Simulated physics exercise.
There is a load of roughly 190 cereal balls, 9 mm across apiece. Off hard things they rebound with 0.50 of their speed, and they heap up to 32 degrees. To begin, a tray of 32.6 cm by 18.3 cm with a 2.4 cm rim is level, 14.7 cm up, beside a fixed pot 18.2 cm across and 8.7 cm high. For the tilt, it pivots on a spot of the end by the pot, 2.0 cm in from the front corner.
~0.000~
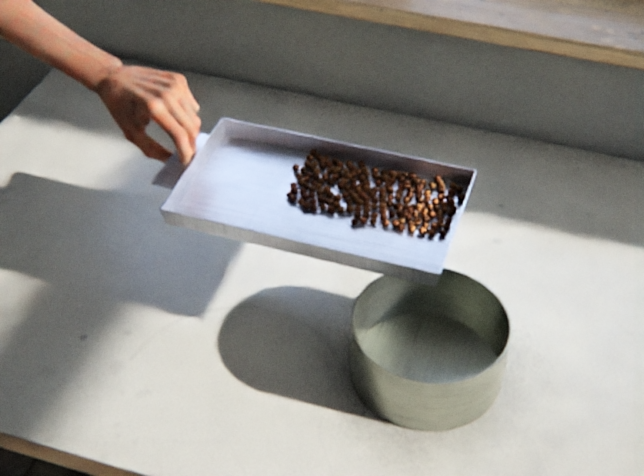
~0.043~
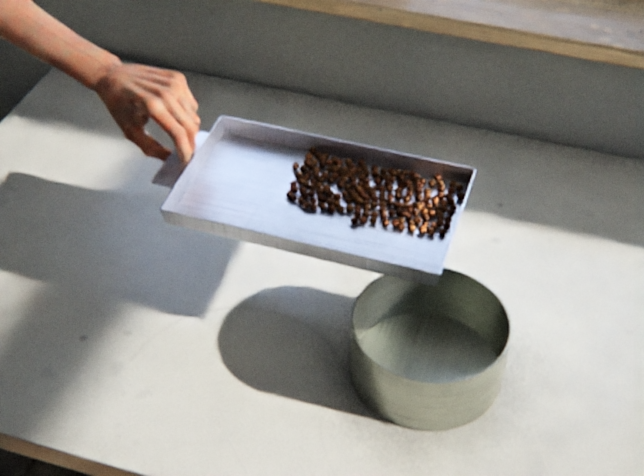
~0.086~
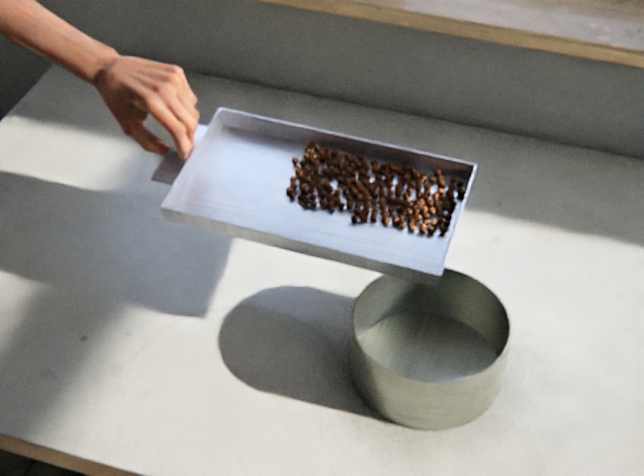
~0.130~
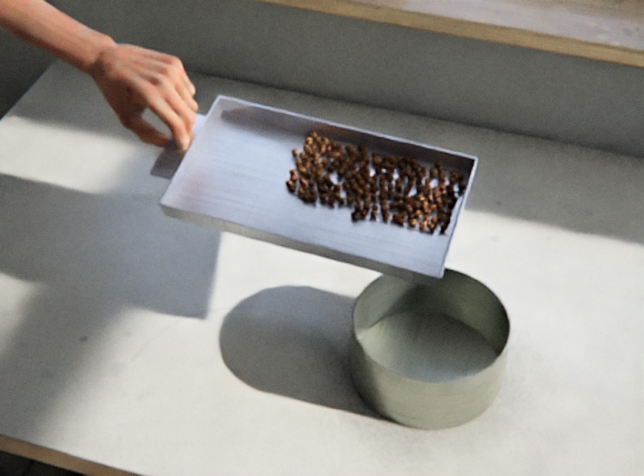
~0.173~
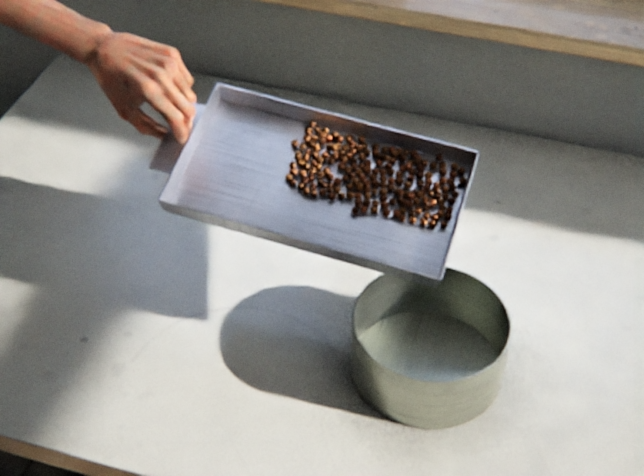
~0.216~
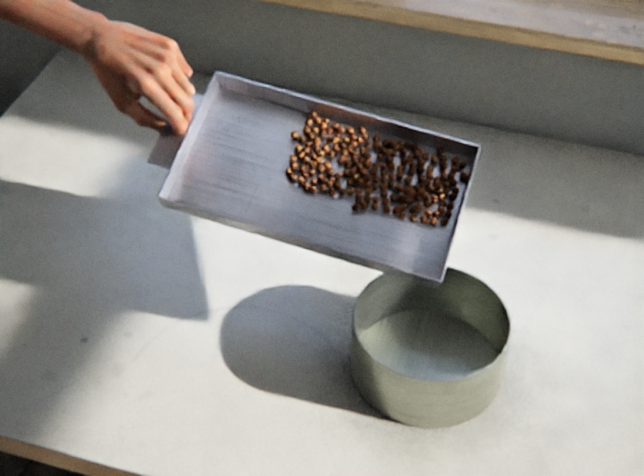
On a pale tabletop beside a grey wall with a wooden ledge, seen from above at an angle, sunlight casts long shadows. A hand at the upper left grips the end of a shallow silvery tray, with small brown pieces clustered toward its right side above a round grey-green pot. The hand raises the left end, steepening the tray's rightward slope, while the pieces stay bunched together and the camera remains still.
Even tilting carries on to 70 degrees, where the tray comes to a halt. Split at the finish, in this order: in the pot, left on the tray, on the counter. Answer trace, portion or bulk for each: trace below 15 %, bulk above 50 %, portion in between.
Pot: Portion. Tray: Bulk. Counter: Trace.
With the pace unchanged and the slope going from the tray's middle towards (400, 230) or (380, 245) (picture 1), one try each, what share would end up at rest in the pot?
About 5 per cent on the first try and 20 per cent on the second.
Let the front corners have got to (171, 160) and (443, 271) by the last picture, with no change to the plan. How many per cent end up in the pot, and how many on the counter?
The pot gets 0 and the counter 0.
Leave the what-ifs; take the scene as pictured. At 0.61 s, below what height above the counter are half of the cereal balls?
Median height: Approx. 18 cm.
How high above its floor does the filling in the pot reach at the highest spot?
Roughly 1.0 centimetres.
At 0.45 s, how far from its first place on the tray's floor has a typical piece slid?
Around 4 centimetres.
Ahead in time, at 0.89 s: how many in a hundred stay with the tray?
About 80 per cent.
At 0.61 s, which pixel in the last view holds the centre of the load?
Close to pixel (391, 247).
Then, at 0.45 s, tilt 44 degrees; the tray holds 100 %, the pot 0 %.
Then, at 0.61 s, tilt 62 degrees; the tray holds 100 %, the pot 0 %.
Then, at 0.89 s, tilt 70 degrees; the tray holds 80 %, the pot 10 %.
By 2.0 s all is still; pot 25 %, tray 70 %, counter 5 %.
